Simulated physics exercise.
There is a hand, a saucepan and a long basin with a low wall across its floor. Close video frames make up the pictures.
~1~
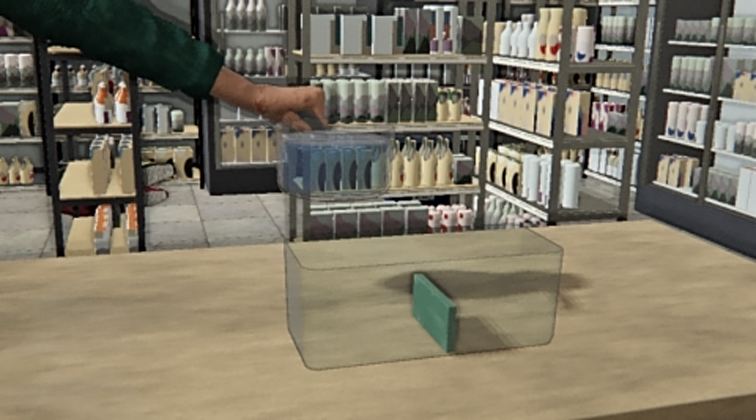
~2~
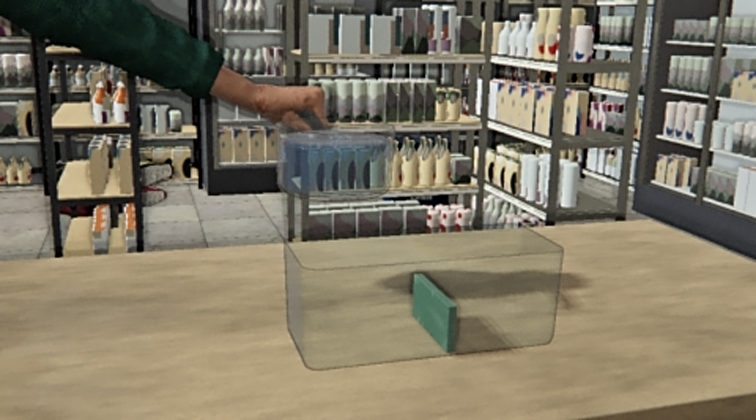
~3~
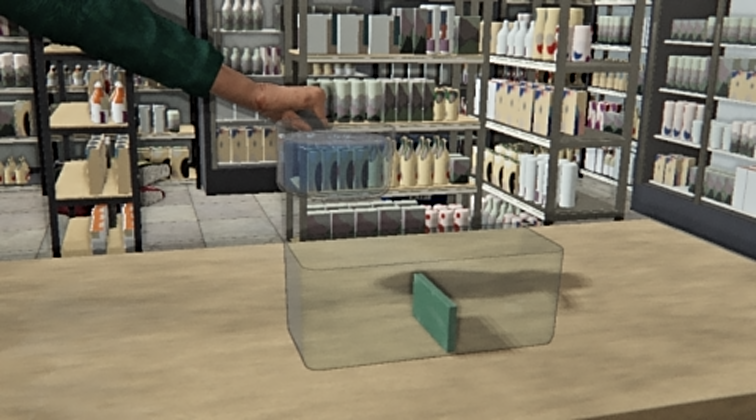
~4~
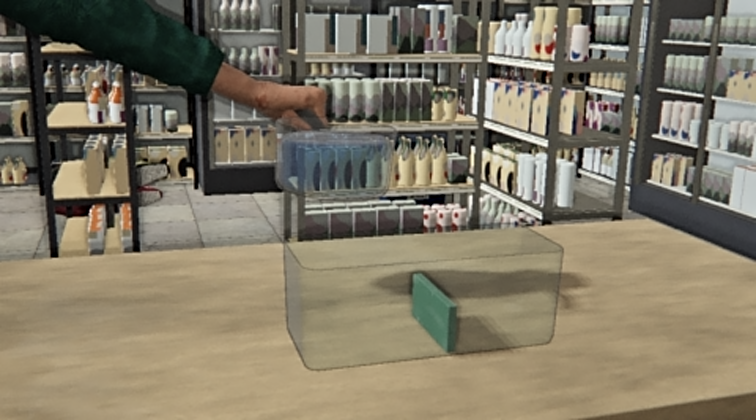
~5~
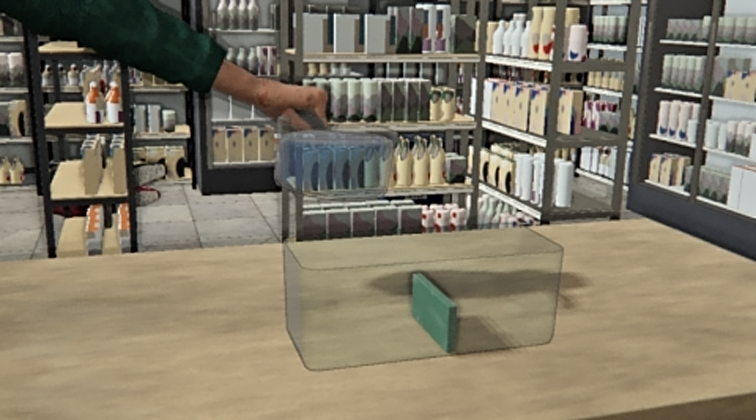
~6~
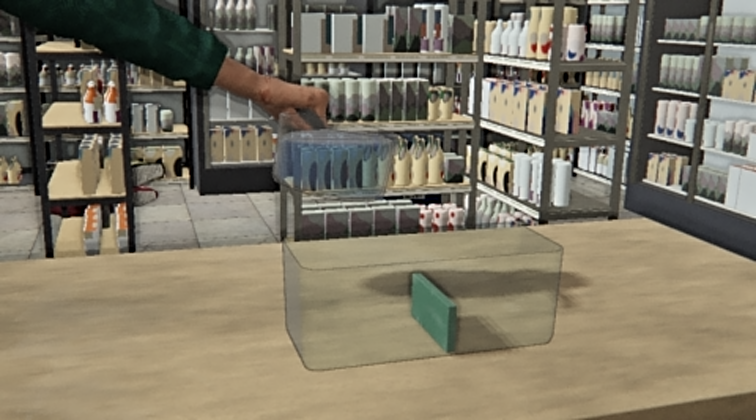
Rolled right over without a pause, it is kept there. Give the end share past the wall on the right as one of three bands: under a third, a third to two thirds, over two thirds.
Middle band.
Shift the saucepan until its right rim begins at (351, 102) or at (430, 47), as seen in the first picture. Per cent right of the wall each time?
Close to 0 in a hundred, and close to 95 in a hundred.
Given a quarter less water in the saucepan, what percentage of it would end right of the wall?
It comes to near 30 per cent.
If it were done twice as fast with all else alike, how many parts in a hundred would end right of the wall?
I'd put it at some 30 percent.
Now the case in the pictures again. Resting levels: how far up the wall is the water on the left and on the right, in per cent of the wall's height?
On the left it's around 30 per cent; on the right, 40 per cent.
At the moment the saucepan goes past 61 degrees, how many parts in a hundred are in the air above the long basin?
25 per cent.
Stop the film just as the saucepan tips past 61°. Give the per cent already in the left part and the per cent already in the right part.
The left part holds 5 percent and the right part 5 percent.
A moment on, the saucepan is tipped part way and 65 per cent is still to pour, 4 is left of the wall and 7 right of it.
Next, the saucepan is tipped on its side and 14 per cent is still to pour, 27 is left of the wall and 50 right of it.
Then the saucepan is tipped right over and 1 per cent is still to pour, 47 is left of the wall and 50 right of it.
Later the saucepan is tipped right over and 0 per cent is still to pour, 49 is left of the wall and 51 right of it.
Finally, 49 per cent lies left of the wall, 50 right of it and 0 outside.
